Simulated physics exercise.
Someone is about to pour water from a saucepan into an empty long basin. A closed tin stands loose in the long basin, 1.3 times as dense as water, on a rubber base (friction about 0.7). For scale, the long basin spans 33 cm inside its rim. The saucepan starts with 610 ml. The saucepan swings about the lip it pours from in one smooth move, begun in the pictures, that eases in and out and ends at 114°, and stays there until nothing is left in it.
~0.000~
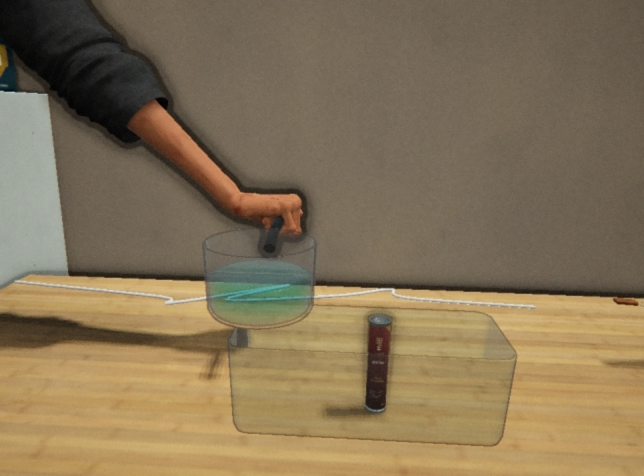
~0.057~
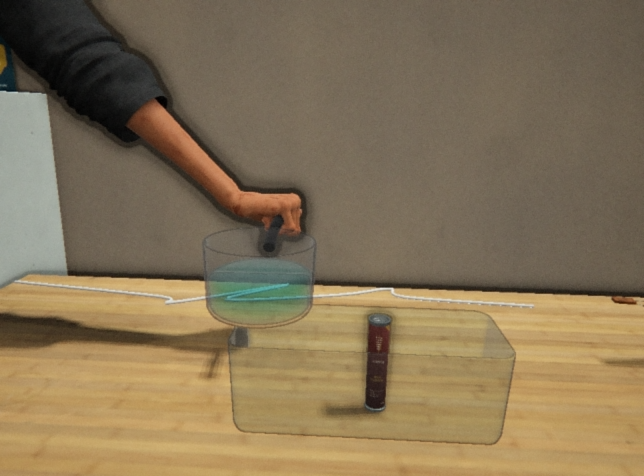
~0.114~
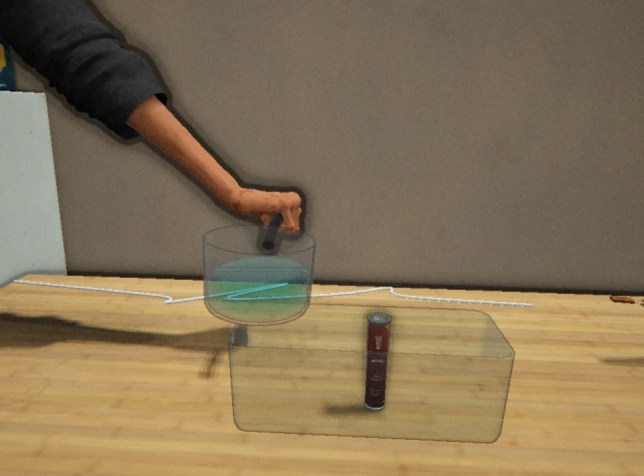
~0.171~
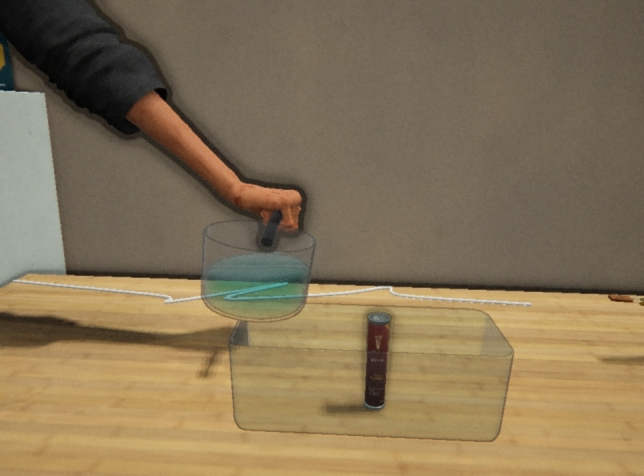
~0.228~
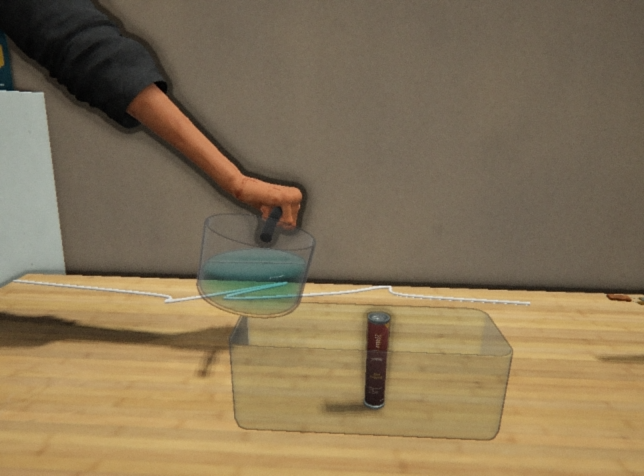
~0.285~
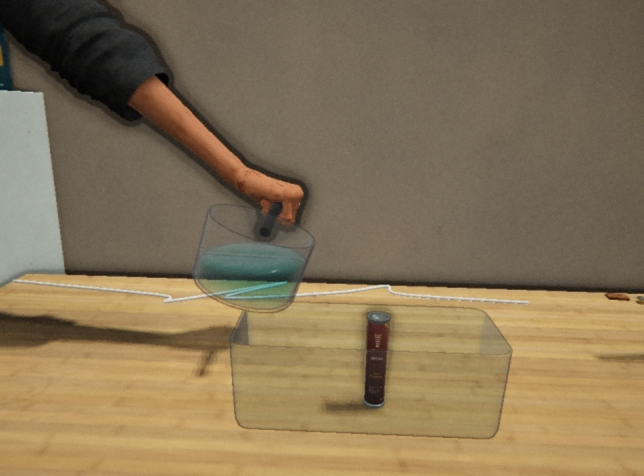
A hand slowly tilts a clear saucepan of blue-green water beside a basin holding a tin.
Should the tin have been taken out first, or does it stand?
It keeps standing.
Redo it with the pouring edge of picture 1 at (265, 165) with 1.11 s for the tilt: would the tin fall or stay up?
Then it topples.
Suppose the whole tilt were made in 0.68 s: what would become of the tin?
Then it remains upright.
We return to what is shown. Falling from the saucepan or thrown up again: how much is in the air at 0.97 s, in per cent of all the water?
About 22 per cent.
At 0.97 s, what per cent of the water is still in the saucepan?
Near 12 in a hundred.
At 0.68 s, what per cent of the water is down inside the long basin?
About 1 per cent.
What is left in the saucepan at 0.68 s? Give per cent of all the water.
Some 72 per cent.
By 0.68 s the tilt is 77° and 73 per cent is still to pour; the tin stands where it began.
By 0.97 s the tilt is 110° and 12 per cent is still to pour; the tin stands where it began.
By 1.28 s the tilt is 114° and 0 per cent is still to pour; the tin stands where it began.
By 1.61 s the tilt is 114° and 0 per cent is still to pour; the tin stands where it began.
At rest the tin stands where it began.
